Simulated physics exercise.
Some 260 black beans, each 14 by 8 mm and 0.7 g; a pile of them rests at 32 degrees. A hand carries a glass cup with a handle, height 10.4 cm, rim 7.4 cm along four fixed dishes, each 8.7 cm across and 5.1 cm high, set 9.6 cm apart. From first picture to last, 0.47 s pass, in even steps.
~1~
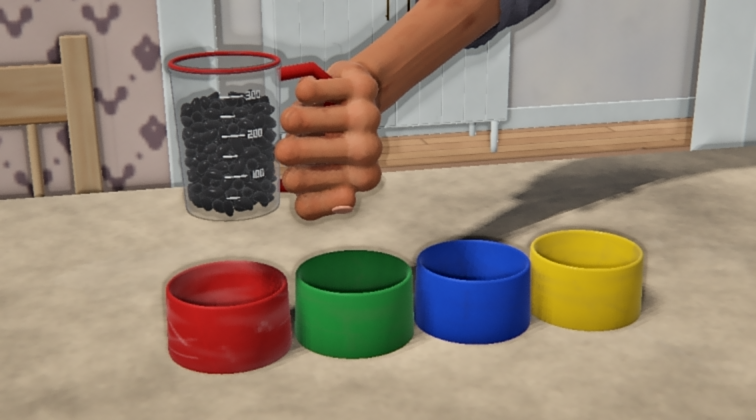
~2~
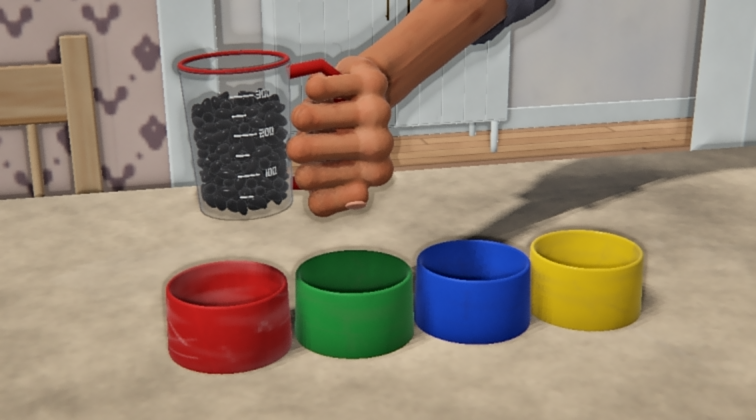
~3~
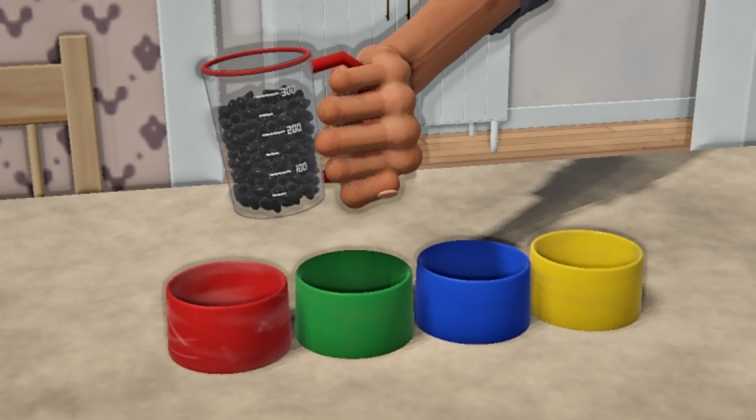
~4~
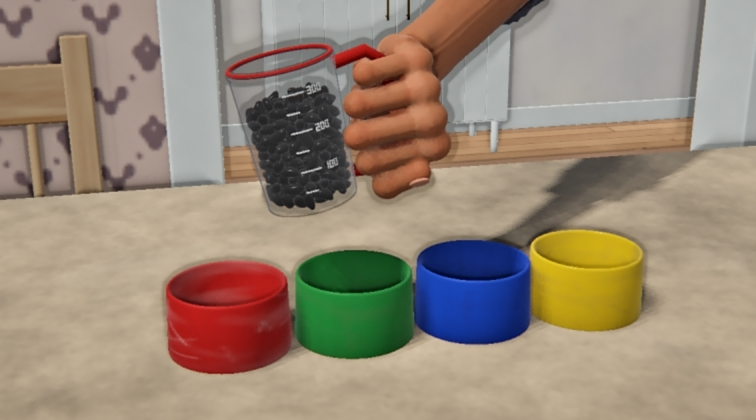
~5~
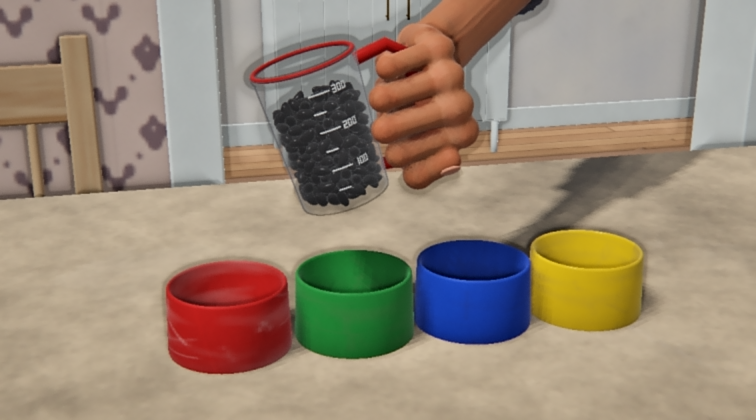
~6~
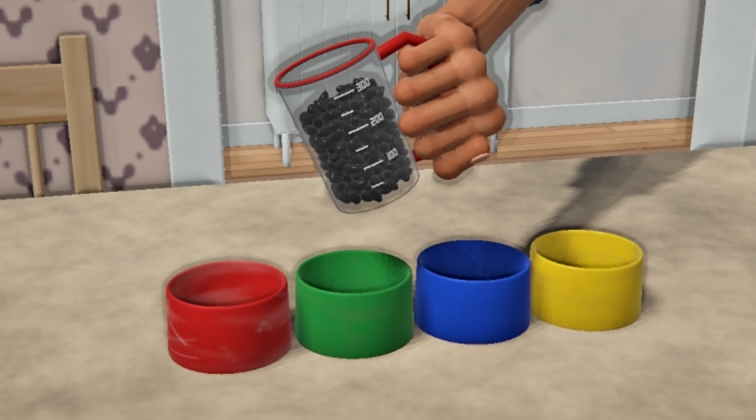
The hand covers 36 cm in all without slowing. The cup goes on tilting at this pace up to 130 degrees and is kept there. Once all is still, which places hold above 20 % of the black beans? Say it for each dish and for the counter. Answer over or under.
Red dish: Under; blue dish: Under; green dish: Under; yellow dish: Over; on the counter: Under.
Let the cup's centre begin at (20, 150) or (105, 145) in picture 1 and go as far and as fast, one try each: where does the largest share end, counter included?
Most goes to: Blue, then blue.
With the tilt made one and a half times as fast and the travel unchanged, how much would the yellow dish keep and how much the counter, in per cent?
Then: Yellow 90, counter 10.
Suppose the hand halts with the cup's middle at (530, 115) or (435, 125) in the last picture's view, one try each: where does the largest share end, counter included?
Most goes to: Blue, then green.
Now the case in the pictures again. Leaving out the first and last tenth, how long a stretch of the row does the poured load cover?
About 5 cm.
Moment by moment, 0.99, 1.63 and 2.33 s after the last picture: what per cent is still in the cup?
In turn: 100, 85, 0.
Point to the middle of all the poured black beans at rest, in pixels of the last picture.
Near (588, 271).
Then, 0.99 s after the last picture, tilt 72 degrees; cup holds 100 %.
Then, 1.63 s after the last picture, tilt 105 degrees; cup holds 85 %, yellow 10 %.
Then, 2.33 s after the last picture, tilt 130 degrees; cup holds 0 %, yellow 100 %.
In the end, red 0 %, blue 0 %, green 0 %, yellow 100 %, counter 0 %.
